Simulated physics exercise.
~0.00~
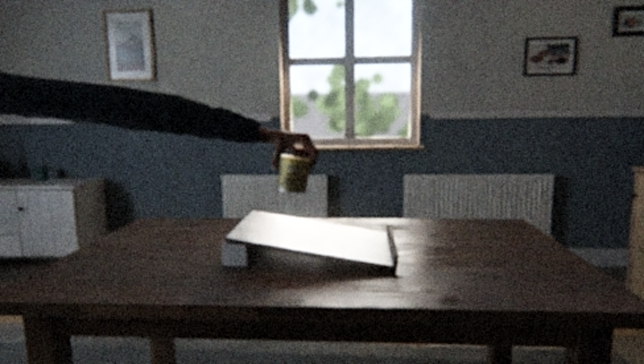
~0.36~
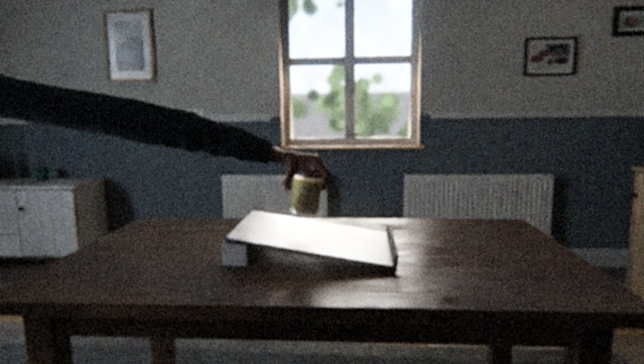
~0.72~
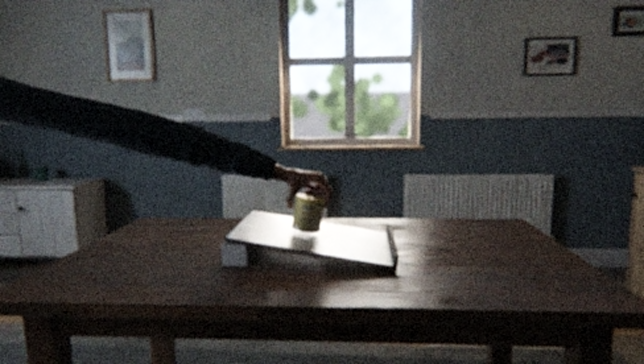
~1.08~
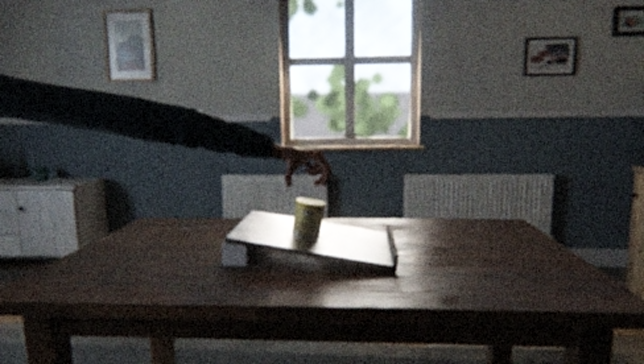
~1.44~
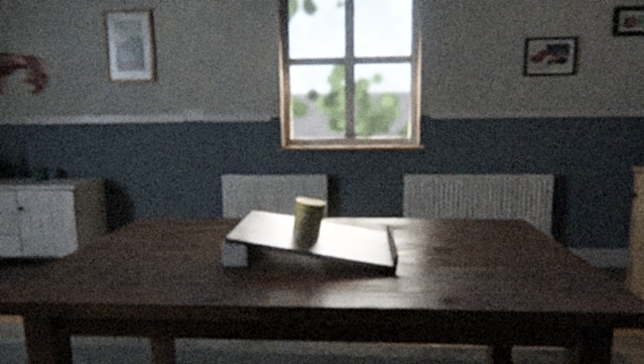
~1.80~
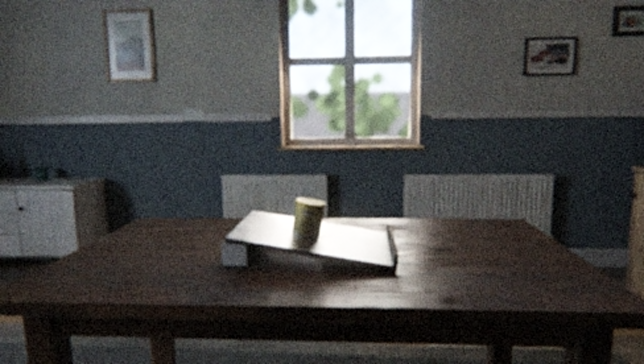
An arm in a dark sleeve reached in from the left and lowered a yellow tin onto a sloping board on a wooden table, then let go and drew back out of view, and the tin stayed resting on the slope.
